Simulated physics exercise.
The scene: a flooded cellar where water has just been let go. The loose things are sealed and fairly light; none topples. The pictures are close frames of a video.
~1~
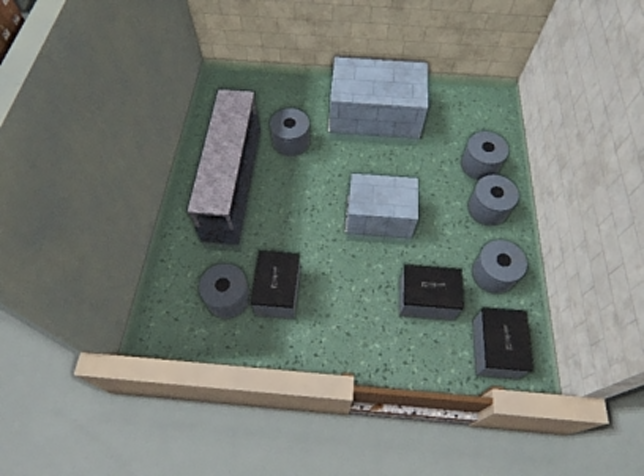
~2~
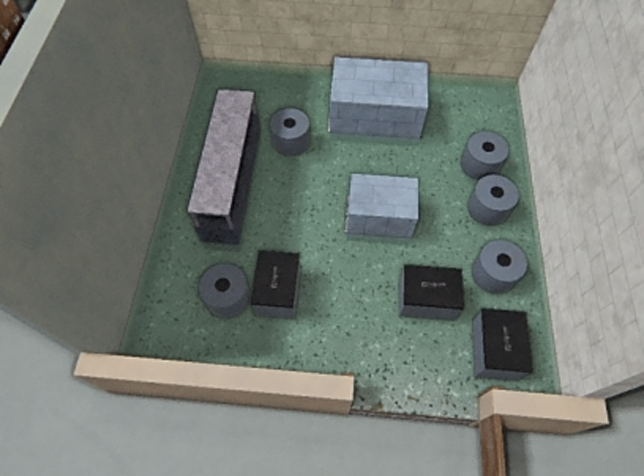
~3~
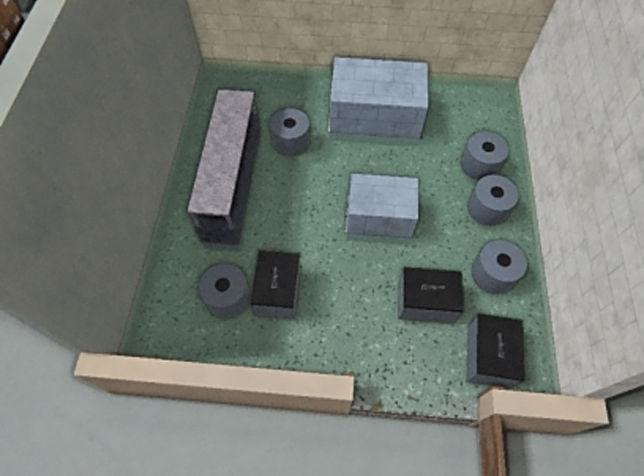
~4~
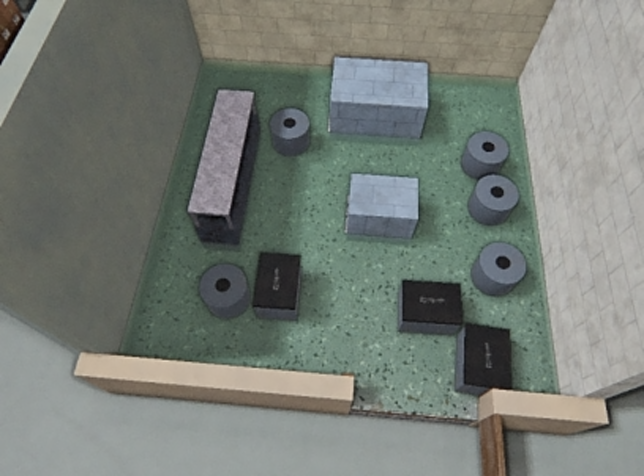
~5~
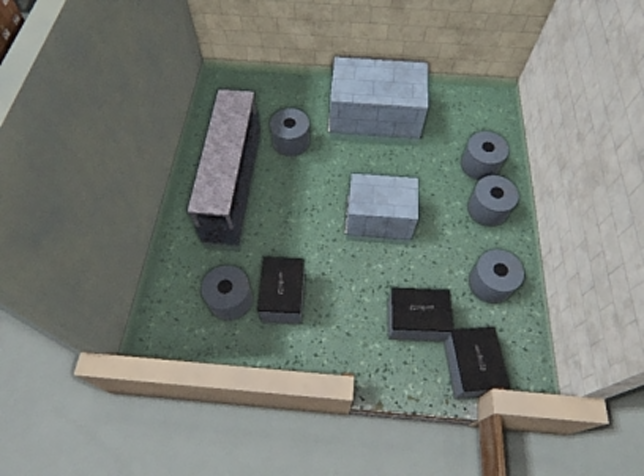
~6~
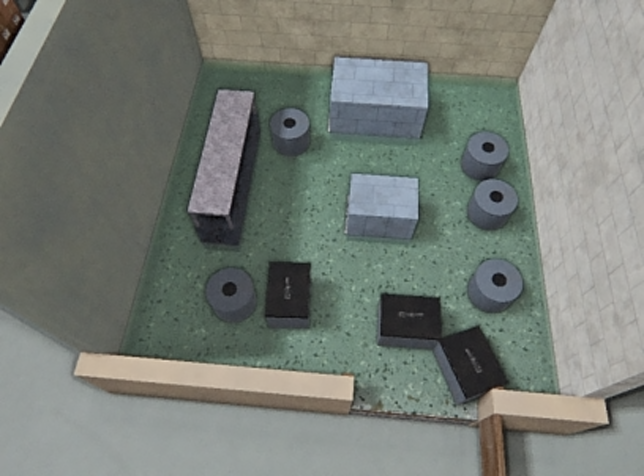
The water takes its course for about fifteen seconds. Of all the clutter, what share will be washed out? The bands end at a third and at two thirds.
Share: Two thirds or above.
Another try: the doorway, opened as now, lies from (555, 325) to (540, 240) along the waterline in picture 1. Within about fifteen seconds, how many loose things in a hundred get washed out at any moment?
Roughly 60 per cent.
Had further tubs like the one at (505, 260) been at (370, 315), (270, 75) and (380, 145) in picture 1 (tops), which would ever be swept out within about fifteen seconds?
One after the other: Through, left behind, still in.
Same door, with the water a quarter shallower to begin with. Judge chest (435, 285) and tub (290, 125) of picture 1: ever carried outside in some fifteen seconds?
As listed: Through, inside.
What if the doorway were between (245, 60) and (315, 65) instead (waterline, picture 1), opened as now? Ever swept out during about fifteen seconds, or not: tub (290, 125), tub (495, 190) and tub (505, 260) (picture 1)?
One after the other: Yes, stays, kept in.
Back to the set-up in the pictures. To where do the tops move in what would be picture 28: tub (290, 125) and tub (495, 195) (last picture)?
Close to (302, 195) and (458, 408).
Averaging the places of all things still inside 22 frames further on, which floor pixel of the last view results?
Roughly at (408, 298).
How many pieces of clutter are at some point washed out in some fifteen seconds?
That makes 6.
A moment on, 1 of 8 are out; 7 afloat.
Next, 4 of 8 are out; 4 afloat.
Later, 5 of 8 are out; 3 afloat.
In the end, 6 of 8 are out; 2 afloat.
